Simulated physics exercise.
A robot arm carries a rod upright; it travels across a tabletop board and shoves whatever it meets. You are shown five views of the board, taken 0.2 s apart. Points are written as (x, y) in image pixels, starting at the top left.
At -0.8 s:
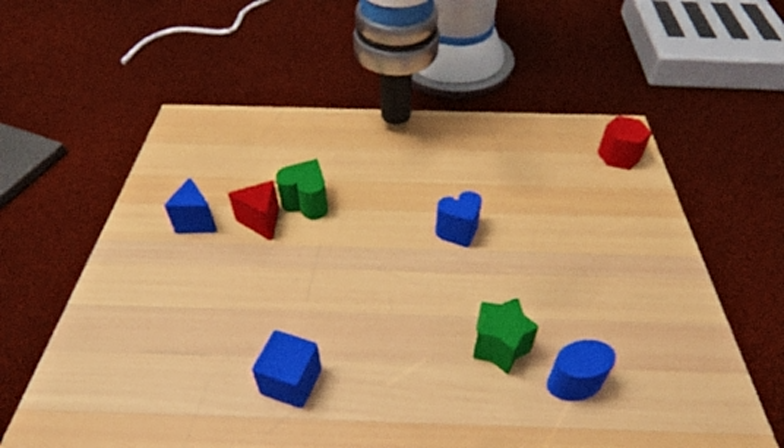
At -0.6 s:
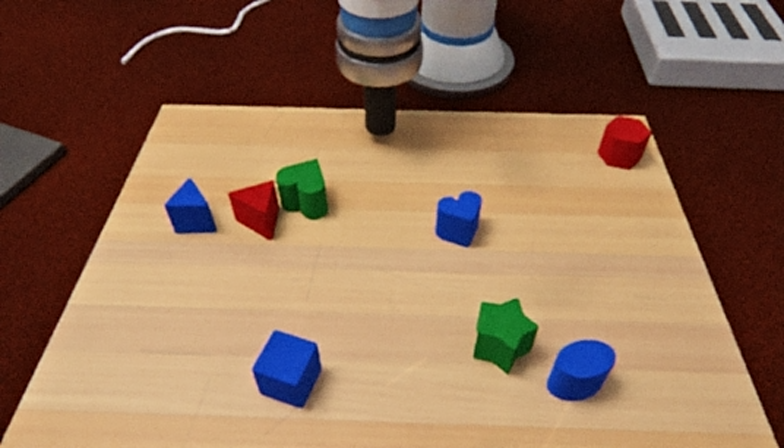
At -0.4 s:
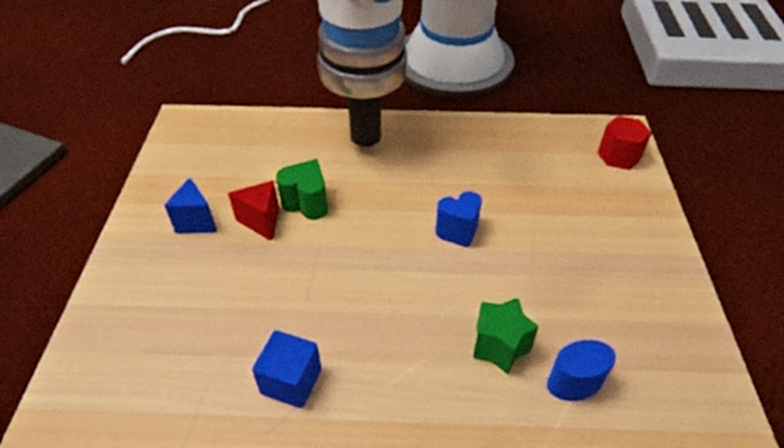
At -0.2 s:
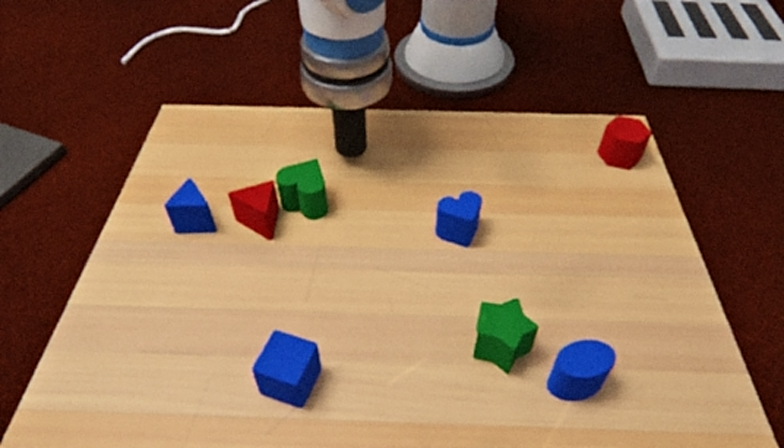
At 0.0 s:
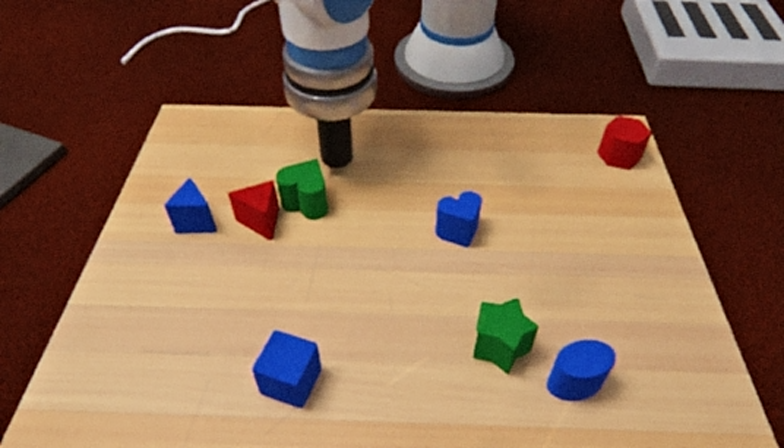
Robot arm with a dark rod moving left and nearer over a wooden board, while the red, blue and green blocks stay still.
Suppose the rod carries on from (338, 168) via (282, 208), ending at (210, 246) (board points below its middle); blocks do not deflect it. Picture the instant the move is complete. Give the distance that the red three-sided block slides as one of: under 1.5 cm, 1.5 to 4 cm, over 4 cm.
It goes beyond 4 cm.
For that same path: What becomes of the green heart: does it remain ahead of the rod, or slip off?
I believe the green heart loses its place ahead of the rod and slips off.
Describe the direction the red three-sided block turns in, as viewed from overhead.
Counter-clockwise, from overhead.
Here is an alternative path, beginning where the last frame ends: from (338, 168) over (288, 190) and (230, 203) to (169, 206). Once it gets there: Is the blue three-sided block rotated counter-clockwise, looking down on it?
I expect so.
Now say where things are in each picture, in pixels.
Tip of the rod at (396, 116), middles of tops, blue three-sided block at (187, 195), red three-sided block at (255, 195), green heart at (303, 175), in the first frame.
Rod at (381, 127), nothing pushed, in the second frame.
Rod at (366, 137), nothing pushed, in the third frame.
Rod at (351, 148), nothing pushed, in the fourth frame.
Rod at (337, 158), blue three-sided block at (187, 195), red three-sided block at (255, 195), green heart at (303, 175), in the fifth frame.
The first path, step by step. One third of the way, rod at (300, 185); red three-sided block at (239, 203), turned 25° anticlockwise; green heart at (281, 196).
Two thirds of the way, rod at (256, 212); red three-sided block at (217, 219); green heart at (270, 218).
At the end, rod at (206, 236); blue three-sided block at (178, 196), turned 35° clockwise; red three-sided block at (184, 244), turned 70° anticlockwise; green heart at (269, 220).
